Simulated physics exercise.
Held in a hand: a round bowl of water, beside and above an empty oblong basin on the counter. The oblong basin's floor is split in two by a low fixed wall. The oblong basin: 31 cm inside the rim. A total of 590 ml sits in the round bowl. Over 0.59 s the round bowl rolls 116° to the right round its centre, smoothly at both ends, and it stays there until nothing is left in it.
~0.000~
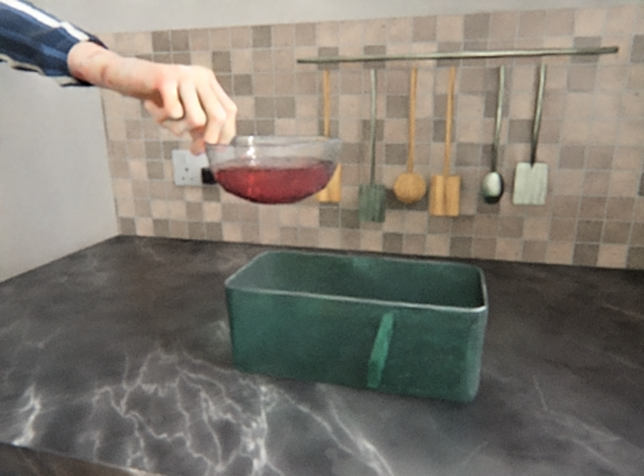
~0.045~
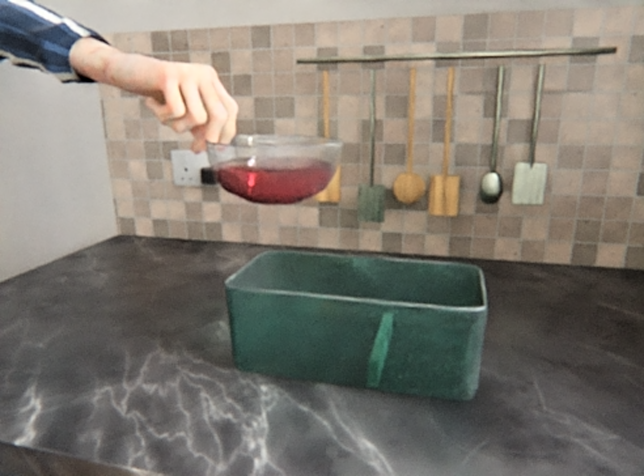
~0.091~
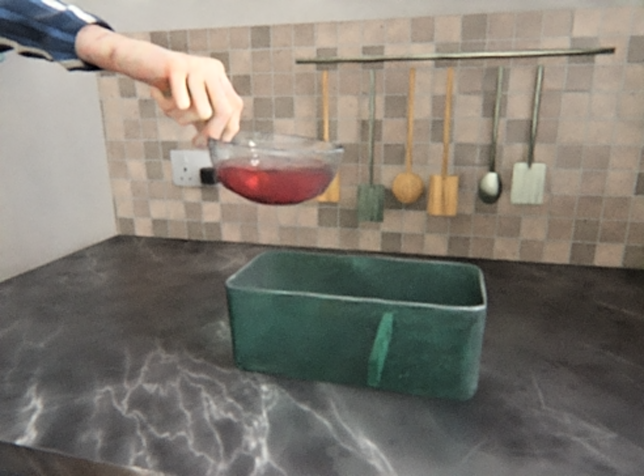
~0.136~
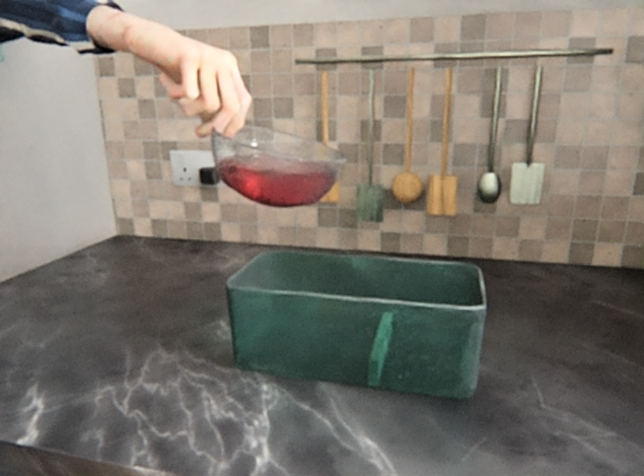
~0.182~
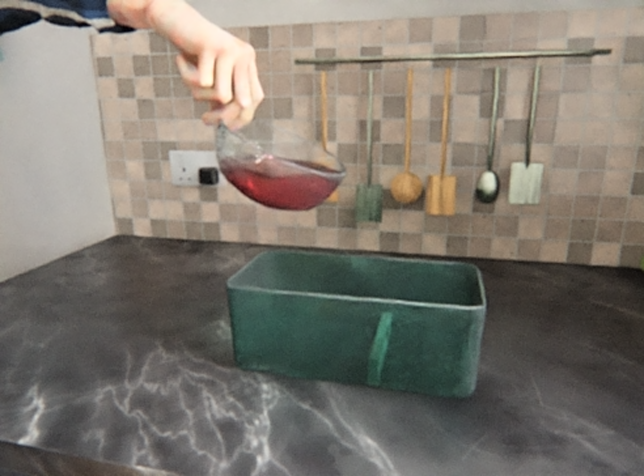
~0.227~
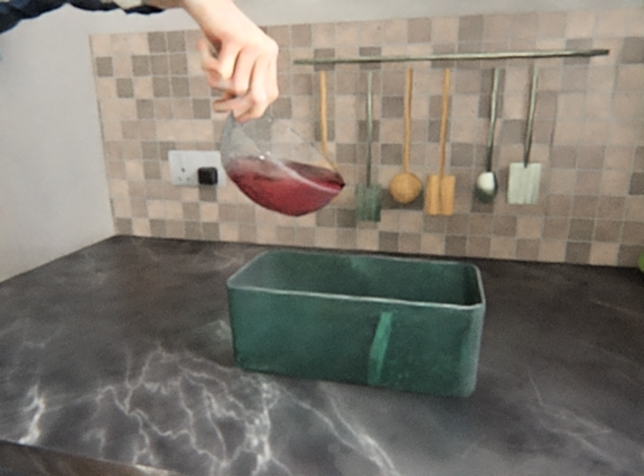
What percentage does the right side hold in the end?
About 28 per cent.
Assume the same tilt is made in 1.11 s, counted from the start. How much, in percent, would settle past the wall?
That would be about 40 in a hundred, I'd say.
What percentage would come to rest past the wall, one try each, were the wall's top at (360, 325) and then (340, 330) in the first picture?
Respectively 50 and 65 %.
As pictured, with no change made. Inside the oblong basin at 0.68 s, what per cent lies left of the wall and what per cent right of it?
About 66 % left, 24 % right.
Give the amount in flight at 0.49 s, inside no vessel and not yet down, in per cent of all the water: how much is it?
Near 28 per cent at that moment.
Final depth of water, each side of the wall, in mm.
I'd expect close to 16 mm on the left and close to 10 mm on the right.
By 0.49 s the tilt is 107° and 5 per cent is still to pour, 53 is left of the wall and 16 right of it.
By 0.68 s the tilt is 116° and 0 per cent is still to pour, 66 is left of the wall and 25 right of it.
By 0.87 s the tilt is 116° and 0 per cent is still to pour, 65 is left of the wall and 27 right of it.
By 1.09 s the tilt is 116° and 0 per cent is still to pour, 66 is left of the wall and 28 right of it.
At rest 66 per cent lies left of the wall, 28 right of it and 6 outside.
